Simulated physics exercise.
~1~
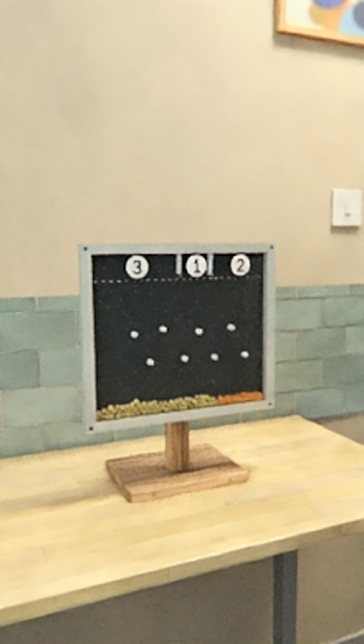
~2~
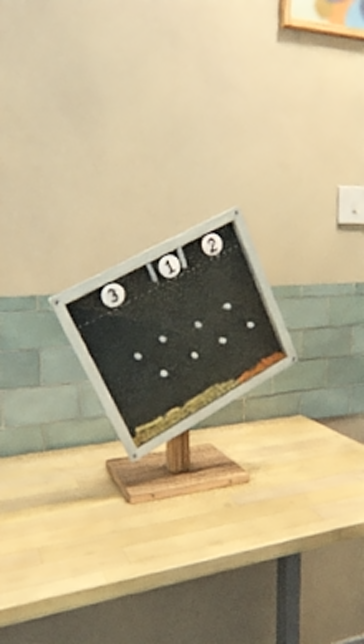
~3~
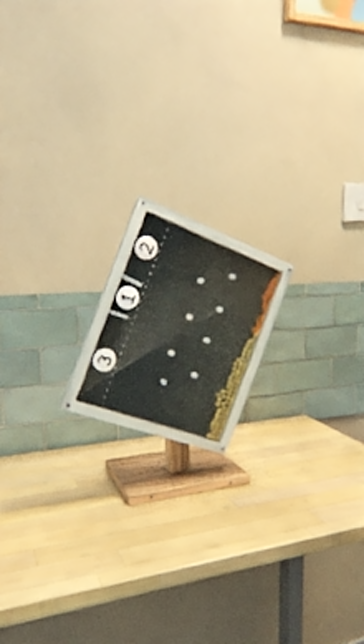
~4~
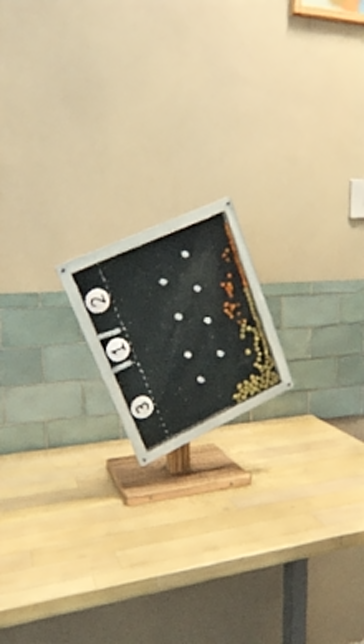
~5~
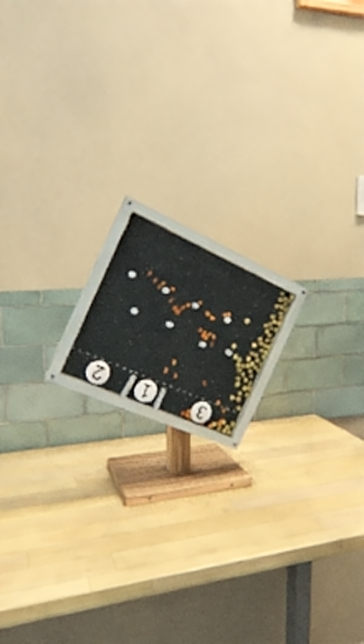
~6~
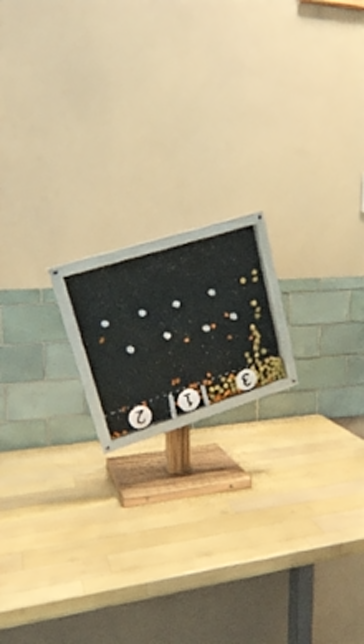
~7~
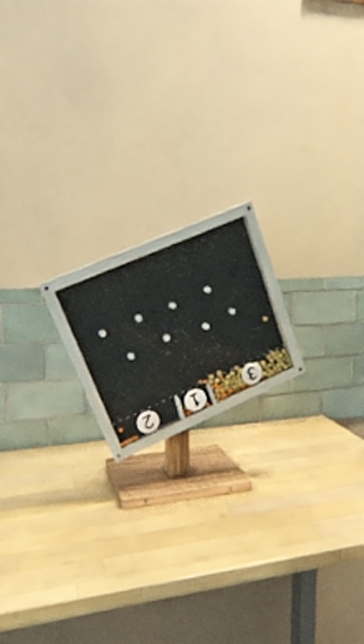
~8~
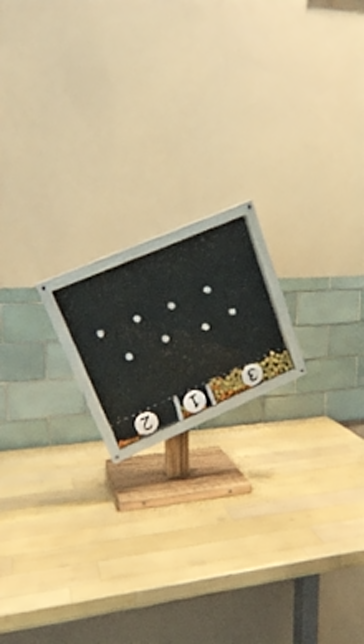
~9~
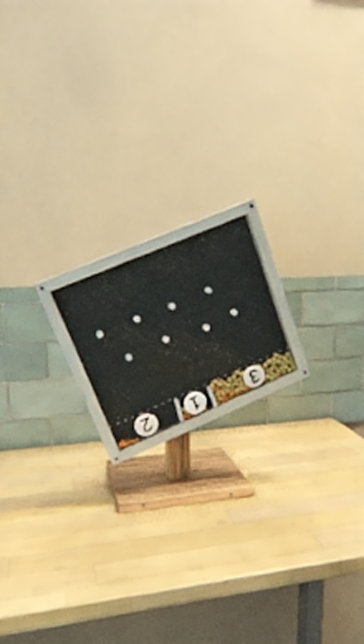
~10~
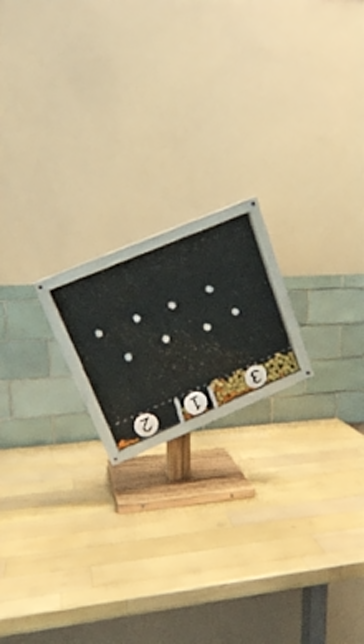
On a wooden table against a tiled wall, a framed dark box on a stand turned anticlockwise until it was tilted upside down, spilling its yellow and orange beans past white pegs toward the numbered pockets, where they settled mostly in pocket three at the right.
